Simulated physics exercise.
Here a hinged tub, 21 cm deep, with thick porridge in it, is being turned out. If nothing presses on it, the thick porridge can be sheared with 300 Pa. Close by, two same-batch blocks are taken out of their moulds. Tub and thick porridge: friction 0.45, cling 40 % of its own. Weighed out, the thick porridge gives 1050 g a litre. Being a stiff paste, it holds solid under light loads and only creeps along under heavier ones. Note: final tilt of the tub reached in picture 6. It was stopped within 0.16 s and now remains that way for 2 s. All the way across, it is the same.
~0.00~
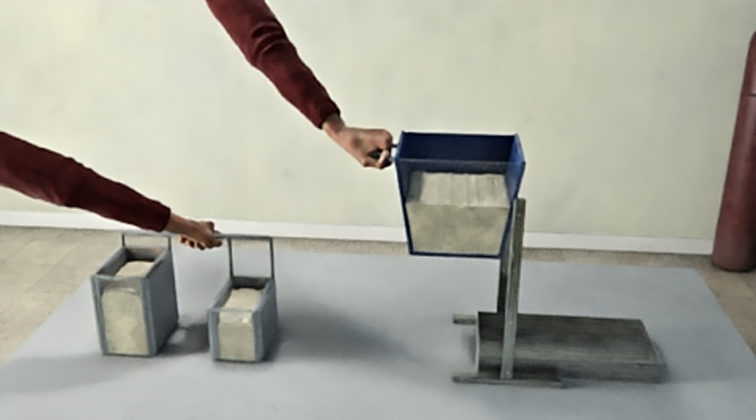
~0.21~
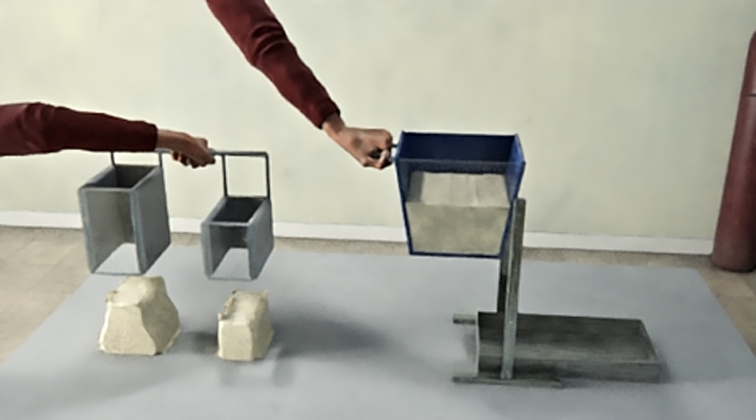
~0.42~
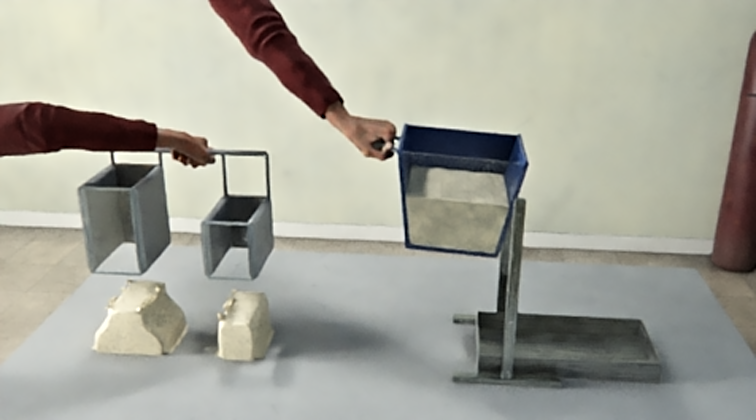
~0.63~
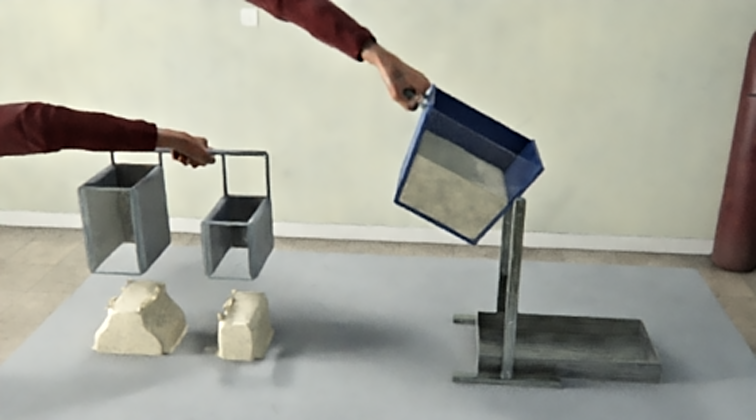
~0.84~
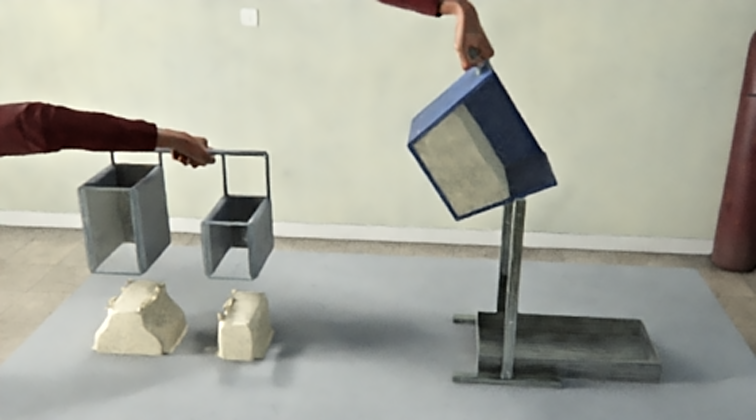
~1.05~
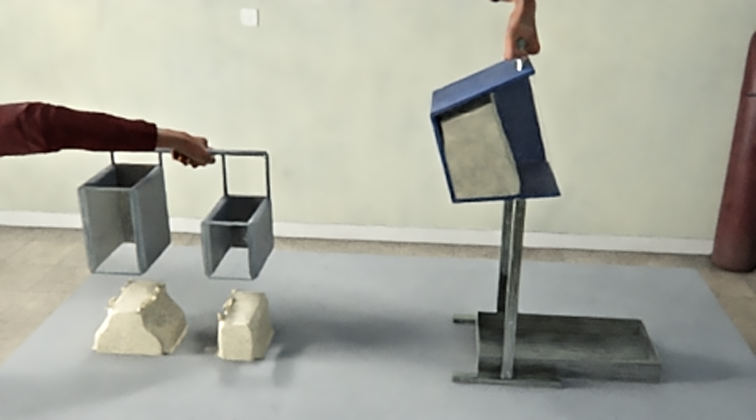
Two grey moulds lift off pale blocks, the left block slumps, and a hand tilts the blue tub rightward.
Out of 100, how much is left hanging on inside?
Around 100 out of 100.
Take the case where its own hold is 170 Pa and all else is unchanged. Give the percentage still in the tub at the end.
Around 85 per cent.
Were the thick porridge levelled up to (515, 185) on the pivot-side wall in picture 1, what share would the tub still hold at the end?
About 75 per cent.
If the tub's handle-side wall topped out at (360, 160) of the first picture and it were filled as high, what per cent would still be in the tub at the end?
Close to 75 per cent would still be in the tub.
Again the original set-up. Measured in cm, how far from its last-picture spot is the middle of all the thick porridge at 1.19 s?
Something like 2 cm, give or take.
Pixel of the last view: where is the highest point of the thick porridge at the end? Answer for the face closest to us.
(509, 127).
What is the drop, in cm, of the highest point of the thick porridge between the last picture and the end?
4 cm.
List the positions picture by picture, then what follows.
Handle-side rim at (399, 159), tilt 0 degrees; top of the thick porridge at (420, 203); blocks stand 17 cm, 11 cm (left to right), in the first picture.
Handle-side rim at (399, 159), tilt 0 degrees; top of the thick porridge at (420, 203); blocks stand 14 cm, 11 cm (left to right), in the second picture.
Handle-side rim at (402, 151), tilt 4 degrees; top of the thick porridge at (412, 196); blocks stand 12 cm, 11 cm (left to right), in the third picture.
Handle-side rim at (433, 109), tilt 28 degrees; top of the thick porridge at (417, 155); blocks stand 12 cm, 11 cm (left to right), in the fourth picture.
Handle-side rim at (492, 78), tilt 56 degrees; top of the thick porridge at (452, 114); blocks stand 12 cm, 11 cm (left to right), in the fifth picture.
Handle-side rim at (534, 75), tilt 74 degrees; top of the thick porridge at (488, 106); blocks stand 12 cm, 11 cm (left to right), in the sixth picture.
After 1.19 s, the tub is at 74 degrees and holds 100 %.
After 1.36 s, the tub is at 74 degrees and holds 100 %.
After 1.53 s, the tub is at 74 degrees and holds 100 %.
After 1.70 s, the tub is at 74 degrees and holds 100 %.
After 3.05 s, at the end, the tub is at 74 degrees and holds 100 %.
